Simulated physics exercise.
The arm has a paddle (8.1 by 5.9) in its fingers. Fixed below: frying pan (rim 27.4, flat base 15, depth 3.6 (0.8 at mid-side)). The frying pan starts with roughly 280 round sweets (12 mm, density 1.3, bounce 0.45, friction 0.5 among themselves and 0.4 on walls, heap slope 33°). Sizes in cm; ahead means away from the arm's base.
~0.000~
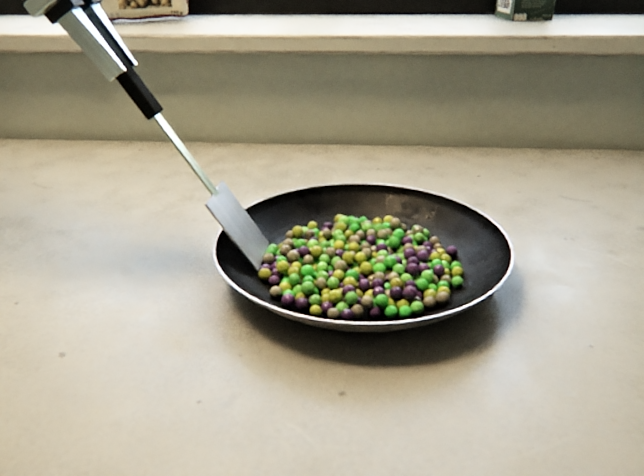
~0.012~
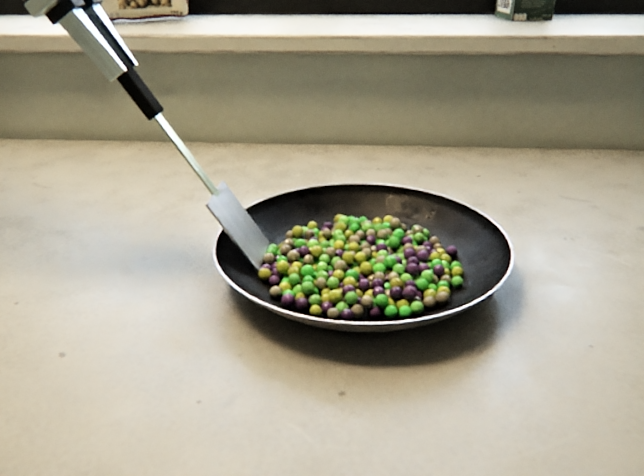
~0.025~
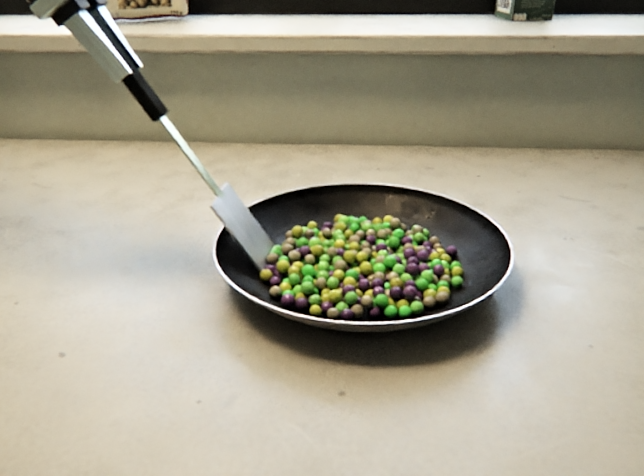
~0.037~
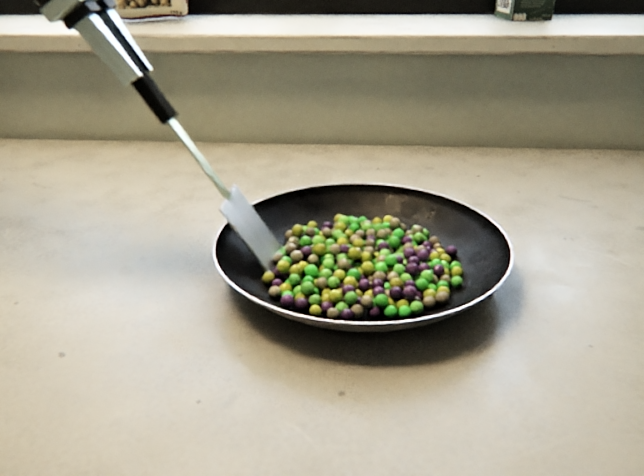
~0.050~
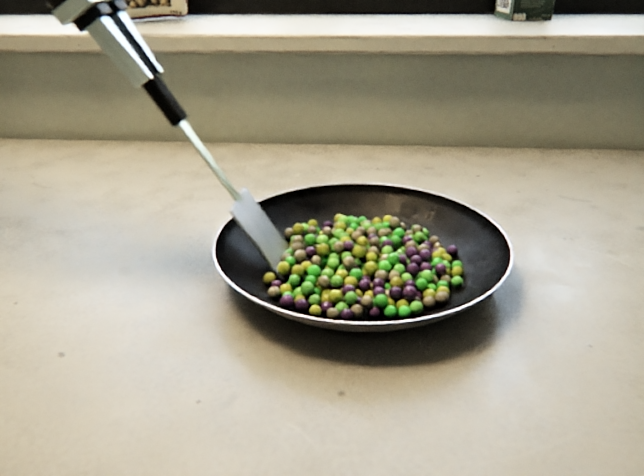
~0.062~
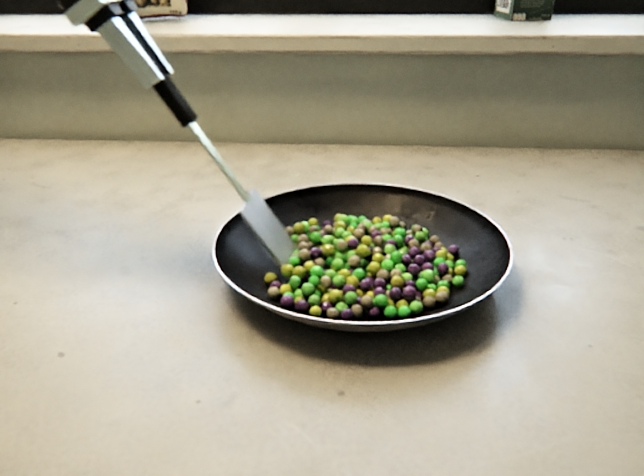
Robot arm holding a paddle at the left of a black frying pan, nudging it slightly right into green, yellow and purple sweets.
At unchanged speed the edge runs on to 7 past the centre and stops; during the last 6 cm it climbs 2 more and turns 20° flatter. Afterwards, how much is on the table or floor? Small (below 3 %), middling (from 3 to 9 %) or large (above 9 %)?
On the table or floor the share is small, below 3 %.
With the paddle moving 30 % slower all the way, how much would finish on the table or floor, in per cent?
Then about 0 per cent.
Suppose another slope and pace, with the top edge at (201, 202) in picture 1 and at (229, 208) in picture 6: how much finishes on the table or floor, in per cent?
Some 0 per cent.
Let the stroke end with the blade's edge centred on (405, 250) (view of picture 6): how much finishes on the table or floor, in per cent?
Some 0 per cent.
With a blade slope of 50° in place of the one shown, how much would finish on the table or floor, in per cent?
Then about 0 per cent.
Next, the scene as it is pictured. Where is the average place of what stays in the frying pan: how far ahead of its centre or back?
Some 4.0 cm ahead.
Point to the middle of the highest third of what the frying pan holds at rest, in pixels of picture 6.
Around (453, 256).
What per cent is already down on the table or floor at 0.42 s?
Some 2 per cent.
After 0.12 s, sloping 58°, highest piece 3 above the table; 281 in the frying pan.
After 0.19 s, sloping 51°, highest piece 4 above the table; 281 in the frying pan.
After 0.42 s, sloping 38°, highest piece 4 above the table; 278 in the frying pan, 3 on the table or floor.
After 1.47 s, sloping 38°, highest piece 4 above the table; 278 in the frying pan, 3 on the table or floor.
At rest, 278 in the frying pan, 3 on the table or floor. That is 1 % on the table or floor.
